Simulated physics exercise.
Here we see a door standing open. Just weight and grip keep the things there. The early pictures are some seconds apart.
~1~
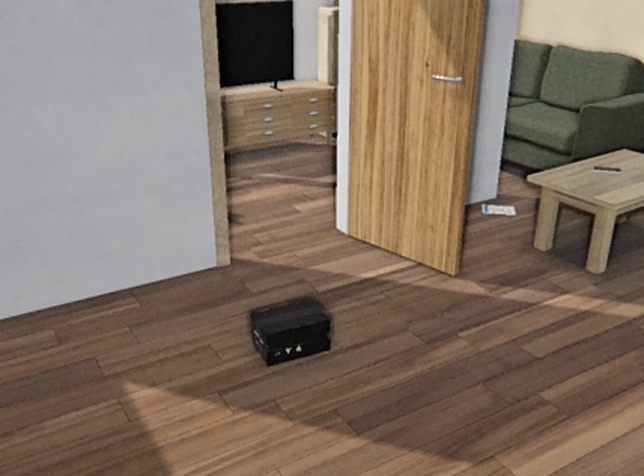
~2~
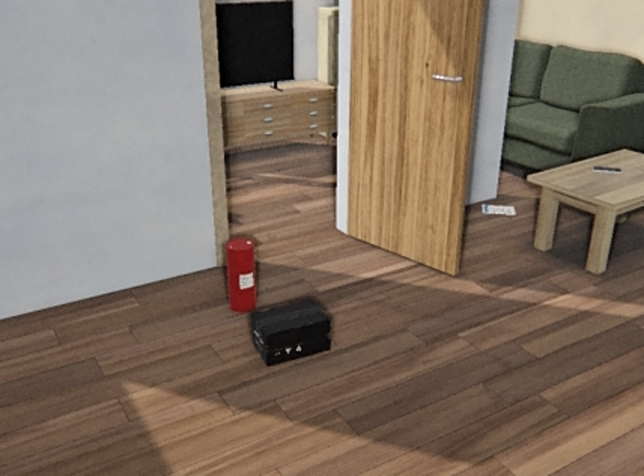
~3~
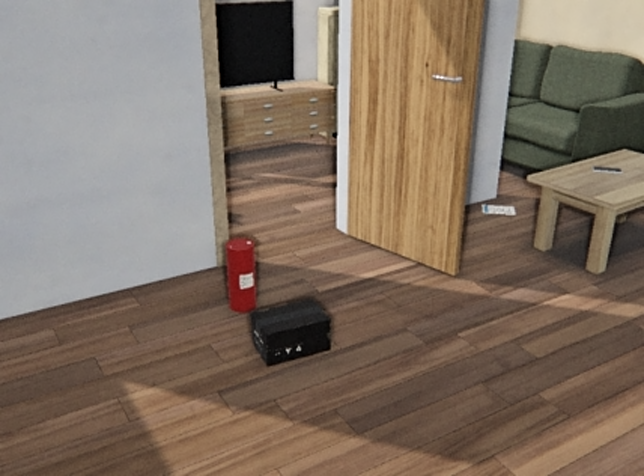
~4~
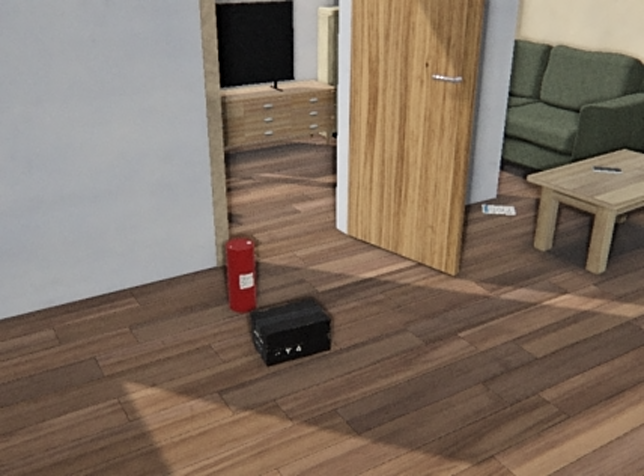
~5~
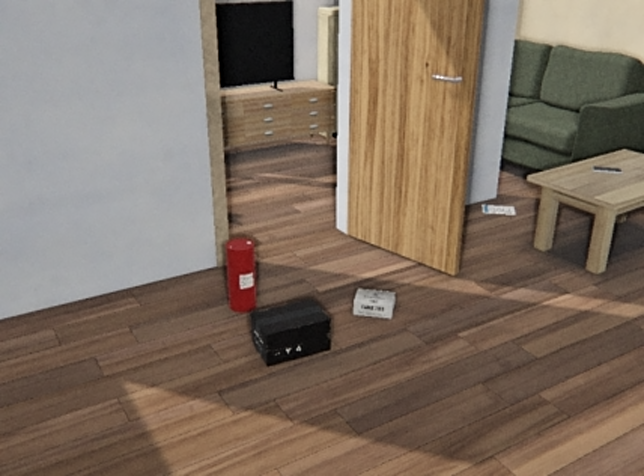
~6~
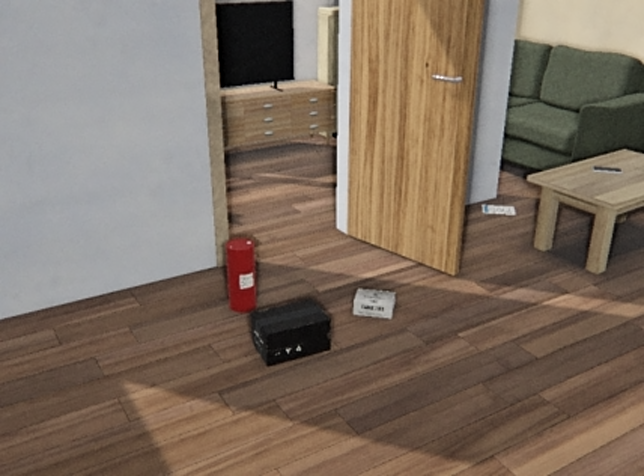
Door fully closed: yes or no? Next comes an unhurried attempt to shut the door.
Yes.
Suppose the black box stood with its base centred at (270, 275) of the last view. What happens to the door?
The door gets held up.
Then, 1.10 s later than the last frame, door 71° open.
Then, 1.90 s later than the last frame, door 32° open.
When it is over, door 0° open; all 3 as before. End places, in pixels of the last picture, white box near (374, 303).
